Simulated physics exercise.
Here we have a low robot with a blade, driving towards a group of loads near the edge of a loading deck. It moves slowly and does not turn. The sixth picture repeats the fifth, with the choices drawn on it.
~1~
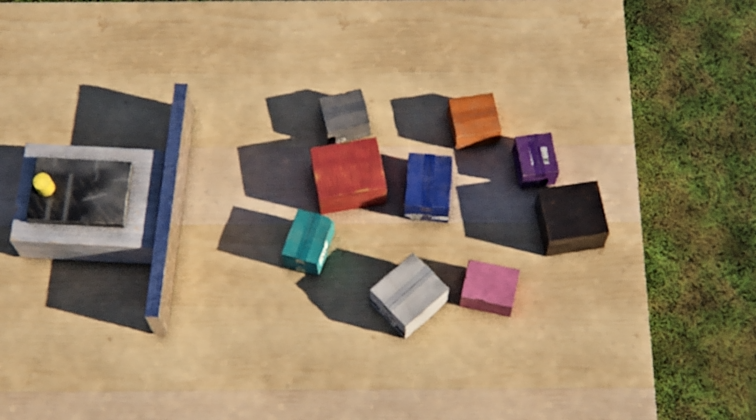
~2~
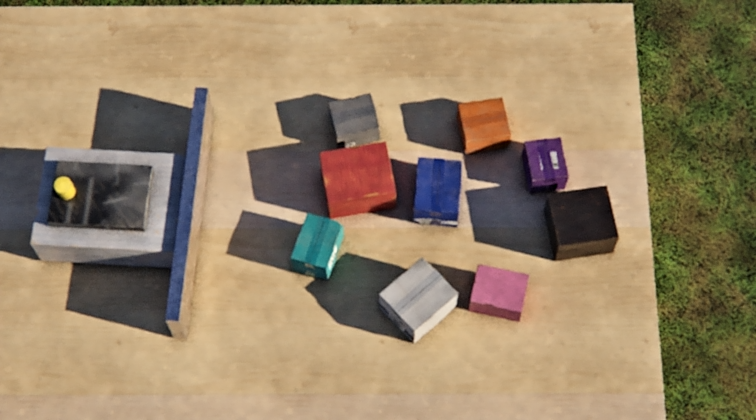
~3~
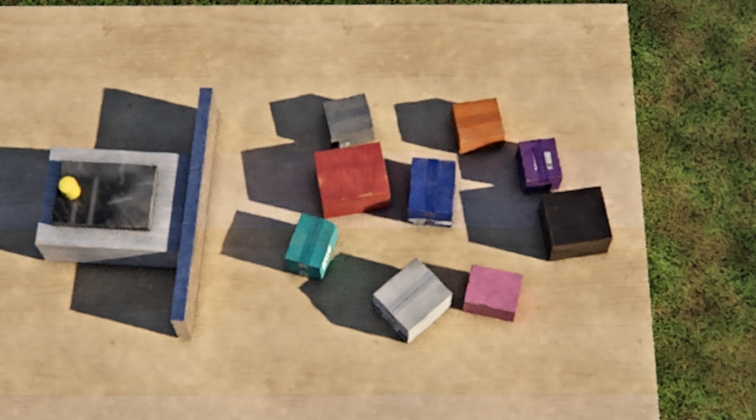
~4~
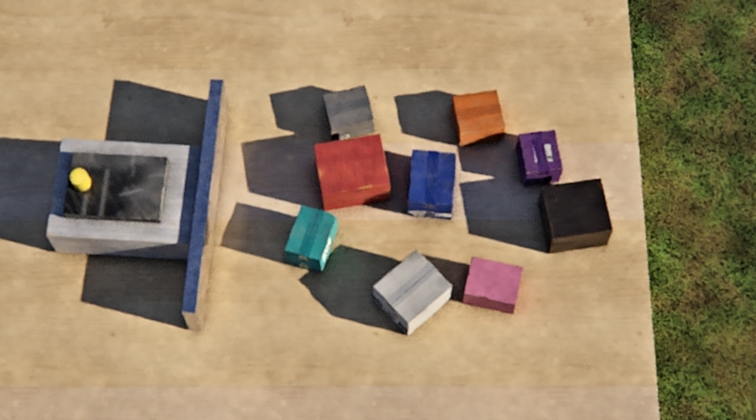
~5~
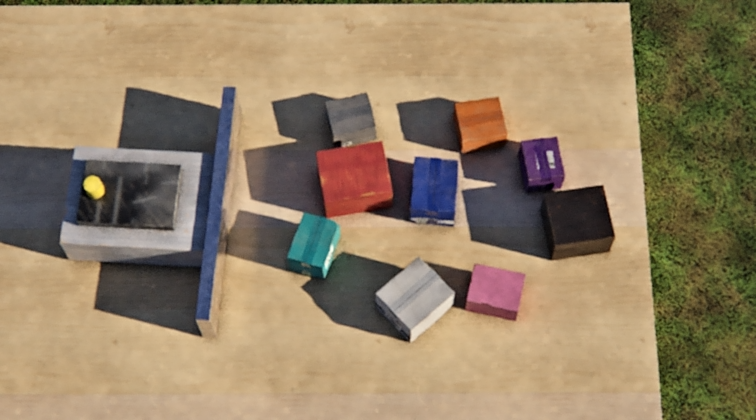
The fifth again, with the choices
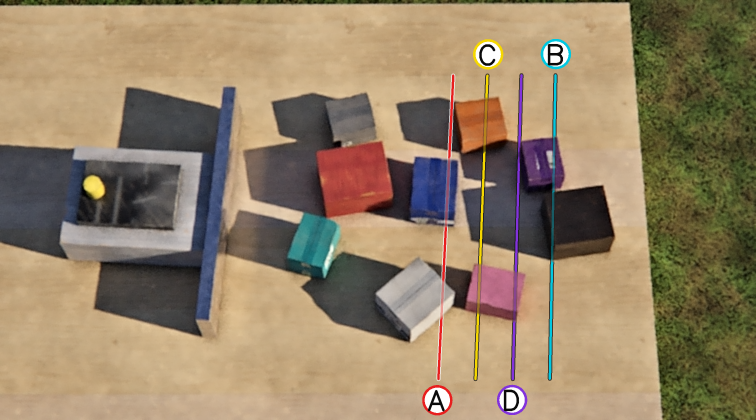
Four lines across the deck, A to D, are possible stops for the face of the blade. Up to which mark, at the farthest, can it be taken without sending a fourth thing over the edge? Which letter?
The farthest such stop is B.
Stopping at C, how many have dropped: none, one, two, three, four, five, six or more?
The count is none.
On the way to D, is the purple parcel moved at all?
By then, yes.
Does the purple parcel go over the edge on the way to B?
Yes.
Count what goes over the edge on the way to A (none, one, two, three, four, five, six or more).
The count is none.
On the copy, A at (446, 220); B at (553, 220); C at (482, 220); D at (517, 220).
On B. First, robot (258, 195); grey box (375, 127); red crate (382, 187).
Then, robot (379, 194); black crate (605, 228); purple parcel (592, 158).
Finally, robot (473, 194); purple parcel over the edge; blue parcel over the edge; two fallen.
By contrast, A is within the limit but short; C is within the limit but short; D is within the limit but short.
